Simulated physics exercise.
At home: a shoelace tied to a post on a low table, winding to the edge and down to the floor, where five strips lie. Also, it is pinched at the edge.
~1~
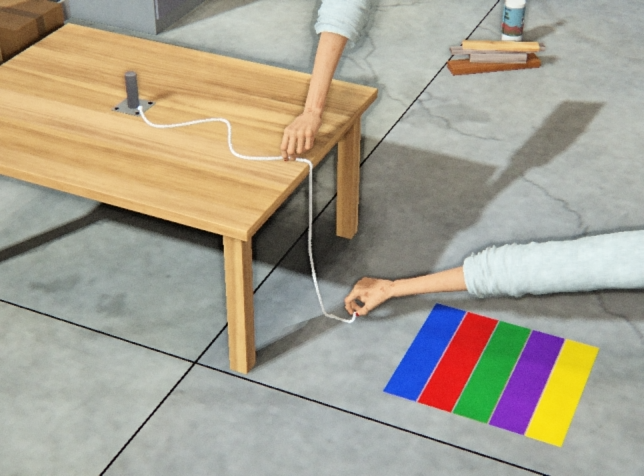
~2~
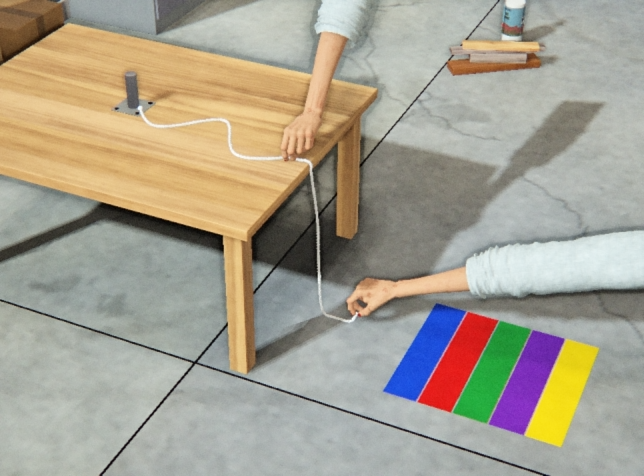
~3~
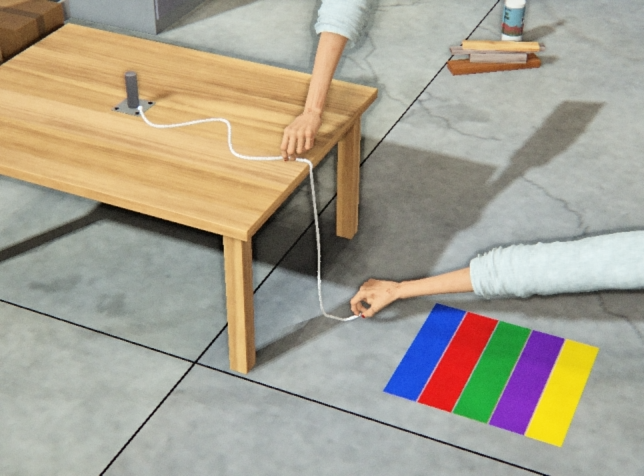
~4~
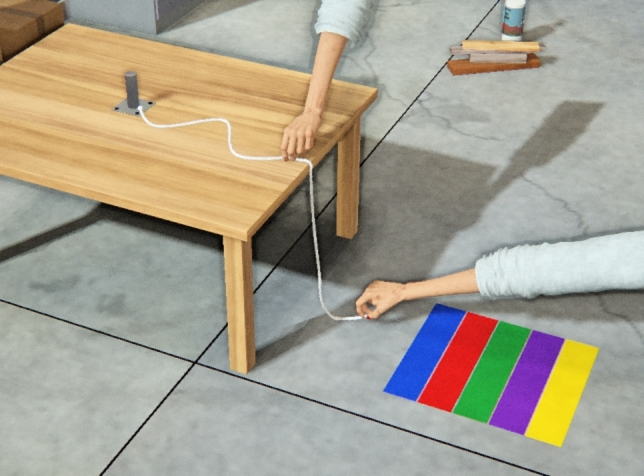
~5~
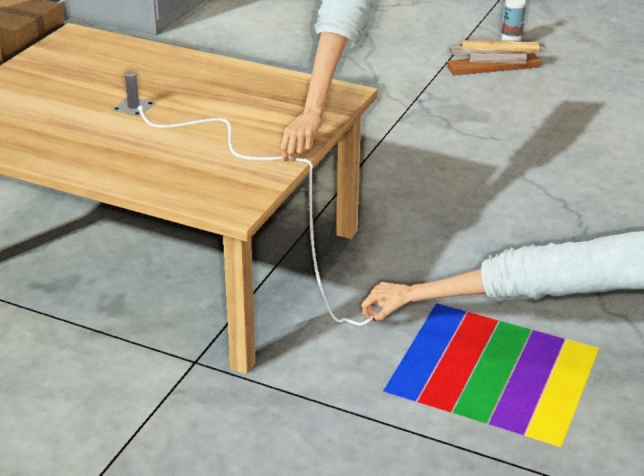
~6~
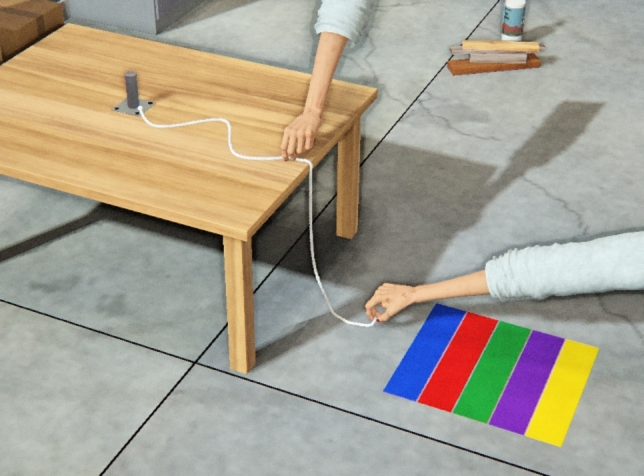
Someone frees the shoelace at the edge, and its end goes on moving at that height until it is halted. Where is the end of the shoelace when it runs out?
Above the purple strip.
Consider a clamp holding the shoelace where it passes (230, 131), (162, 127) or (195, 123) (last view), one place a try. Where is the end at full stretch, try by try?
First near (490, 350), then near (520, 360), then near (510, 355).
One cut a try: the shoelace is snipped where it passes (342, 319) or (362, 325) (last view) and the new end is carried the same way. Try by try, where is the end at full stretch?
Pixel positions, in order: (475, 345), (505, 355).
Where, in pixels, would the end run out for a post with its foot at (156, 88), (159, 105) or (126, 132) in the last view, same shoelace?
Going through them in sequence: (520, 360), (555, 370) and finally (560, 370).
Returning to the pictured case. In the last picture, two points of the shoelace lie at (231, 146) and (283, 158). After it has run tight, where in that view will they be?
The first ends at (282, 148) and the second at (338, 180).
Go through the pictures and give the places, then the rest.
In the first frame, end (355, 312); blue (409, 379); red (443, 389); green (479, 400); purple (514, 411); yellow (551, 422).
In the second frame, end (357, 313); shoelace through (150, 124) (221, 120) (240, 156) (311, 170) (318, 236) (321, 301).
In the third frame, end (361, 314).
In the fourth frame, end (366, 316); shoelace through (150, 124) (221, 120) (240, 156) (311, 170) (315, 236) (322, 301).
In the fifth frame, end (372, 317).
In the sixth frame, end (375, 318); shoelace through (150, 124) (221, 120) (240, 156) (311, 170) (311, 235) (328, 301).
Early on, end near (472, 346); over red.
Midway, end near (510, 357); over green.
At the end of the slack, end near (533, 364); over purple. It halts on the purple strip.
